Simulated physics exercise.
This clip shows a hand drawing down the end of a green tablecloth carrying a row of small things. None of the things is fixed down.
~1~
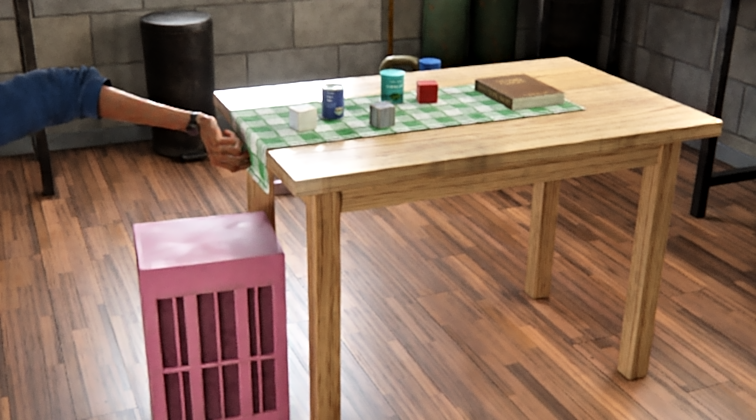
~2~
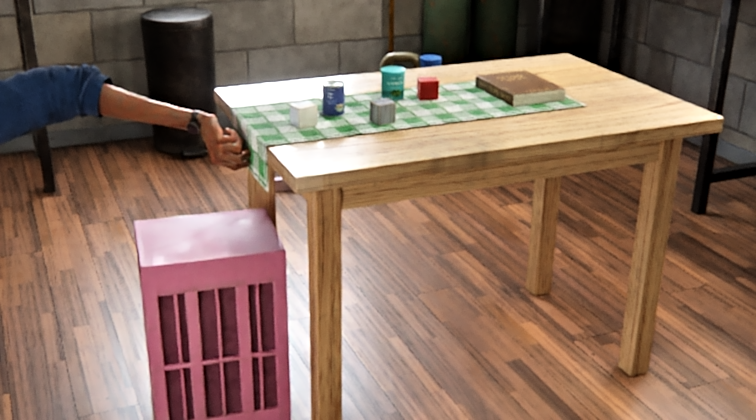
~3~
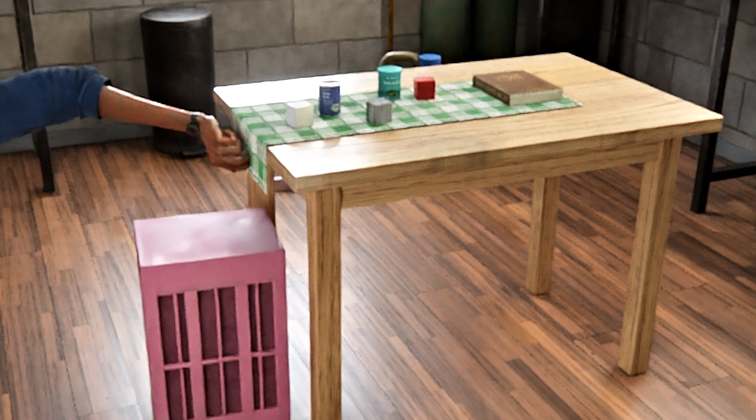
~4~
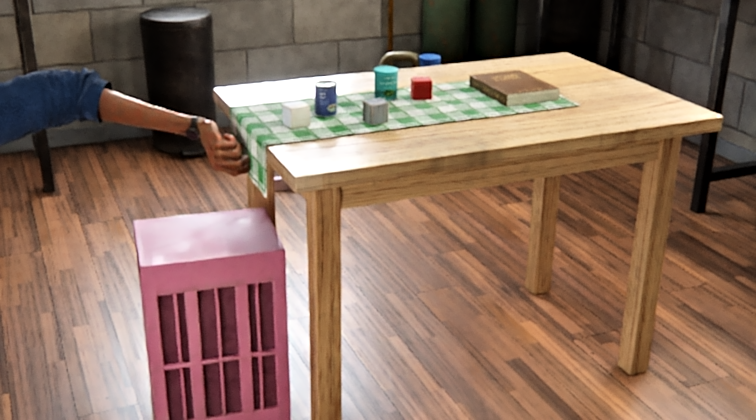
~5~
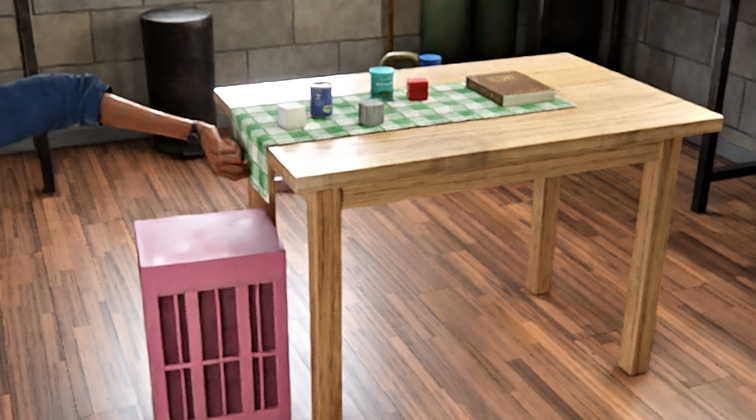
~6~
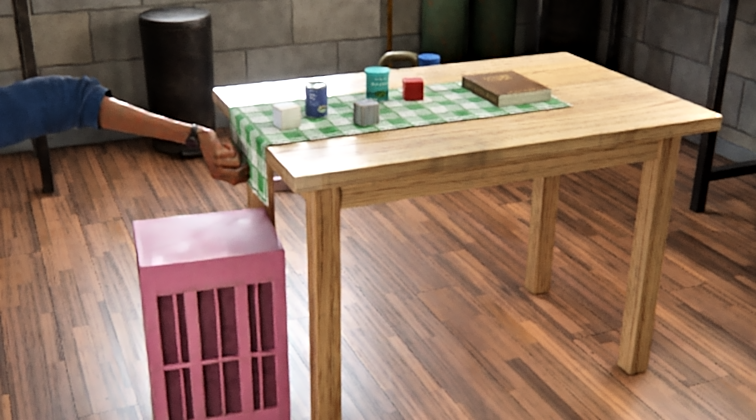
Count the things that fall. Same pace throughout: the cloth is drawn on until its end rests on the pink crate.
Well, the number that leaves the top comes to exactly one there.
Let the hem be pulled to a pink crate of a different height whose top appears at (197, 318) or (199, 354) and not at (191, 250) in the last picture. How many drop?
Over the edge: 3, then 4.
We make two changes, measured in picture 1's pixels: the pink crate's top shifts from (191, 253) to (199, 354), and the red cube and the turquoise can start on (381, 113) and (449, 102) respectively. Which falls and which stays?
The red cube does not stay aboard, and the turquoise can stays aboard.
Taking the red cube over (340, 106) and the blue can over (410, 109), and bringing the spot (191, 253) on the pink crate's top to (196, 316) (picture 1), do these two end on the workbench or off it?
In the end the red cube is no longer on top and the blue can is still on top.
Early on, hem near (249, 197); all still up.
Midway, hem near (249, 214); all still up.
Near the end, hem on the crate; white cube gone.
Finally, hem on the crate; white cube gone. The answer is one.
